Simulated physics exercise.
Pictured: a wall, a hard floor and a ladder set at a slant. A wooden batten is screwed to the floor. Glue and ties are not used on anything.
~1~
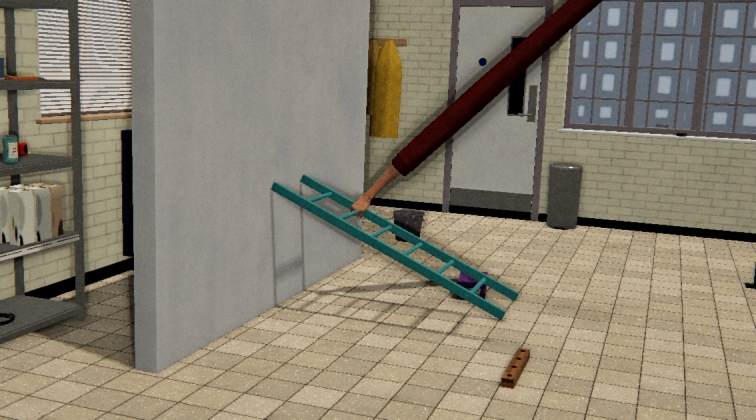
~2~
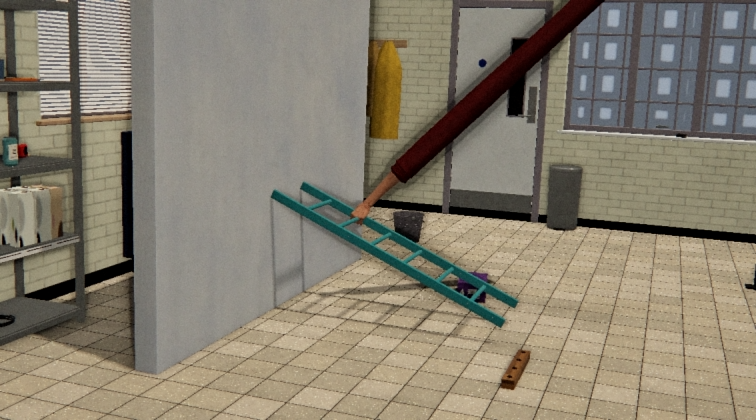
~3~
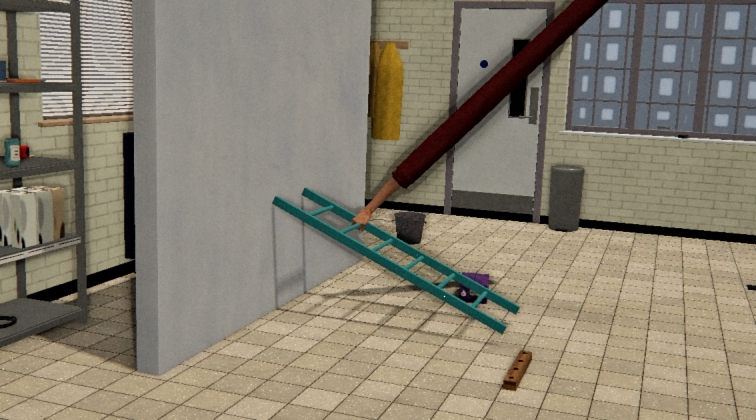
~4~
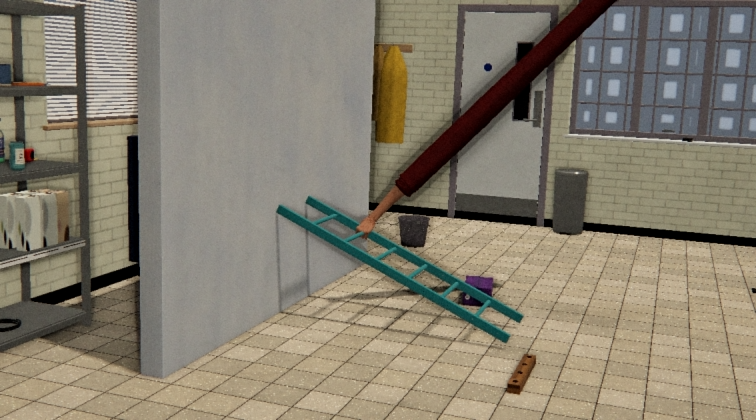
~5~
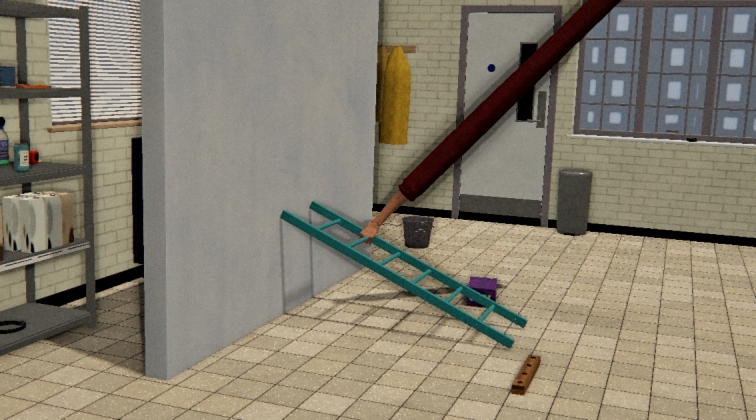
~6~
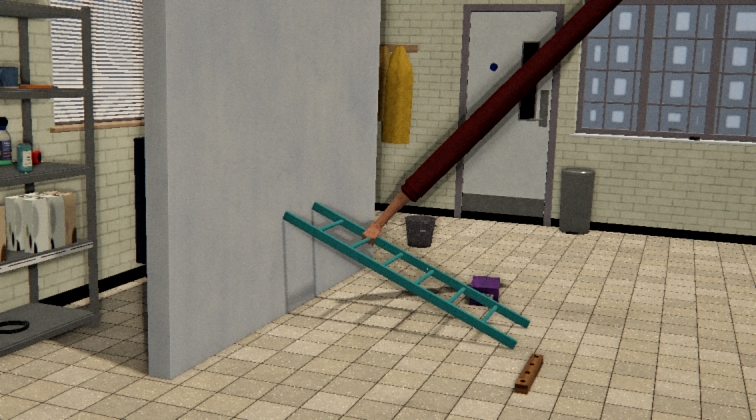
In a tiled room, a hand lowers a slanted turquoise ladder slightly beside a grey wall.
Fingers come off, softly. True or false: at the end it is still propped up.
False.
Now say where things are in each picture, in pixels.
Still on the way; turquoise ladder (395, 242); batten (516, 367), in the first picture.
Still on the way; turquoise ladder (395, 249); purple parcel (473, 287), in the second picture.
Still on the way; turquoise ladder (397, 255); batten (518, 370), in the third picture.
Still on the way; turquoise ladder (400, 264); purple parcel (478, 291), in the fourth picture.
Still on the way; turquoise ladder (404, 269); batten (527, 374), in the fifth picture.
In place, still held; turquoise ladder (407, 270); purple parcel (485, 291), in the sixth picture.
Then, 0.24 s past the last view, turquoise ladder leaning 8° off how it started near (411, 287).
Then, 0.34 s past the last view, turquoise ladder leaning 19° off how it started near (415, 310).
Finally, the turquoise ladder slips down, near (415, 320); nothing else stirs.
